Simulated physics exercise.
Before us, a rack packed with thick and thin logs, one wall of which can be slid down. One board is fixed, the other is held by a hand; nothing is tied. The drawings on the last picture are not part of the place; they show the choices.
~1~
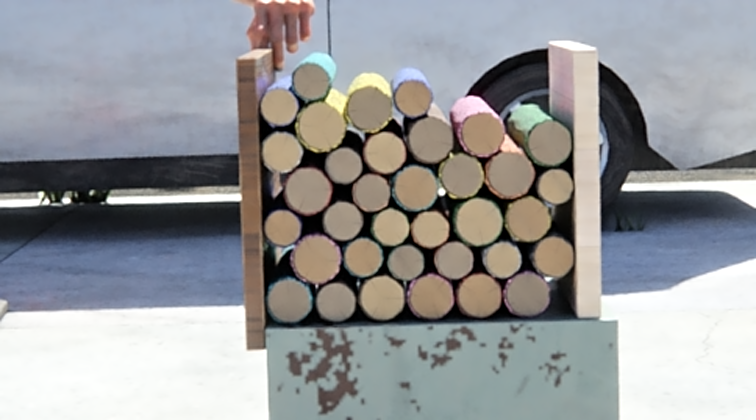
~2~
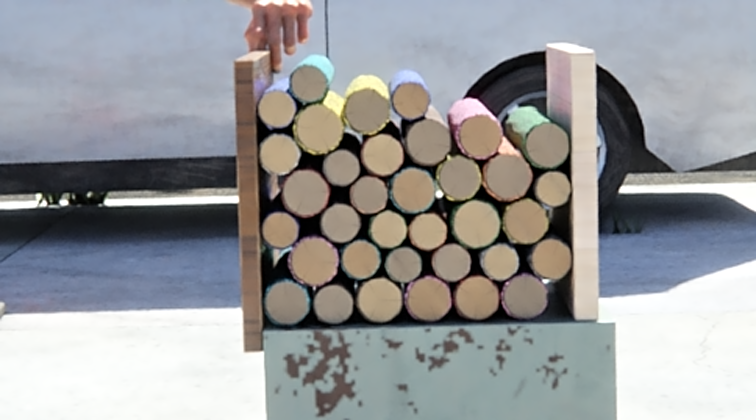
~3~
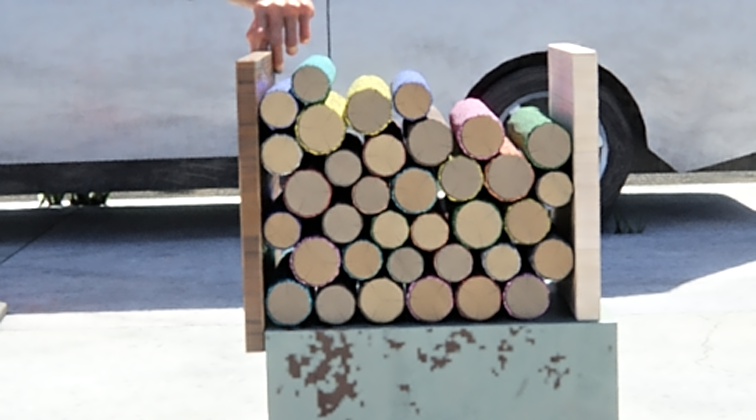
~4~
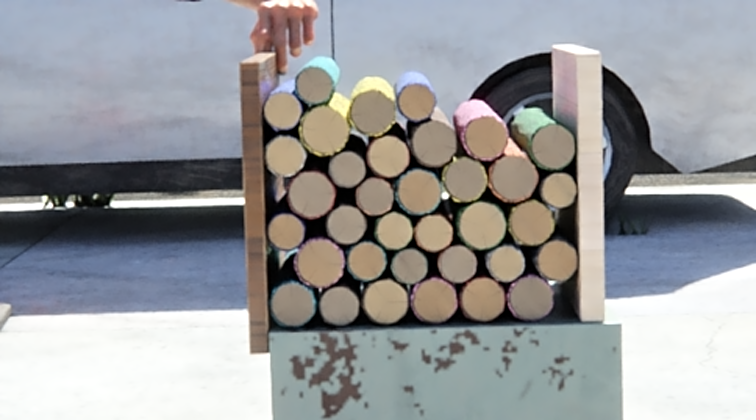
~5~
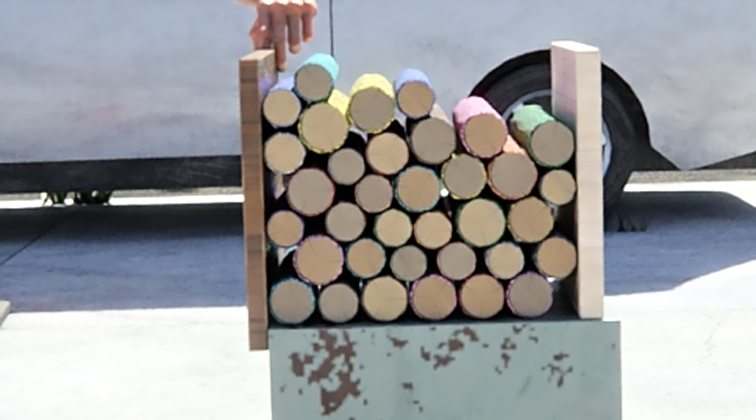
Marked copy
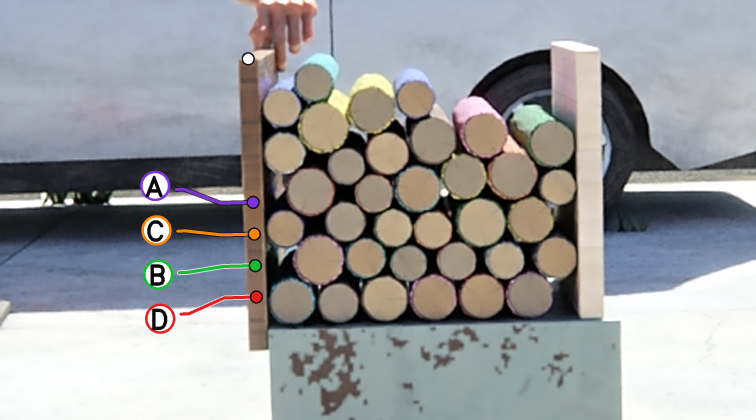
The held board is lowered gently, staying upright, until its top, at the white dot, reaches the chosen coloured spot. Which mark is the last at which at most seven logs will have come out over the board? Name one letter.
No lower than B.
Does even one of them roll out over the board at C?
Yes, at C.
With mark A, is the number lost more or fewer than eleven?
At A, fewer than eleven.
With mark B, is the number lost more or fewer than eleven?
At B, fewer than eleven.
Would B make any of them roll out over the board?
Yes, at B.
On the marked copy, A at (253, 202); B at (255, 265); C at (254, 234); D at (256, 297); the white dot at (248, 59).
Following B. Soon after the start, top of the board (262, 147).
Later, top of the board (265, 247).
In the end, top of the board (266, 264), about four out over the board.
As for the rest, A about four out over the board; C about four out over the board; D more than seven out over the board.
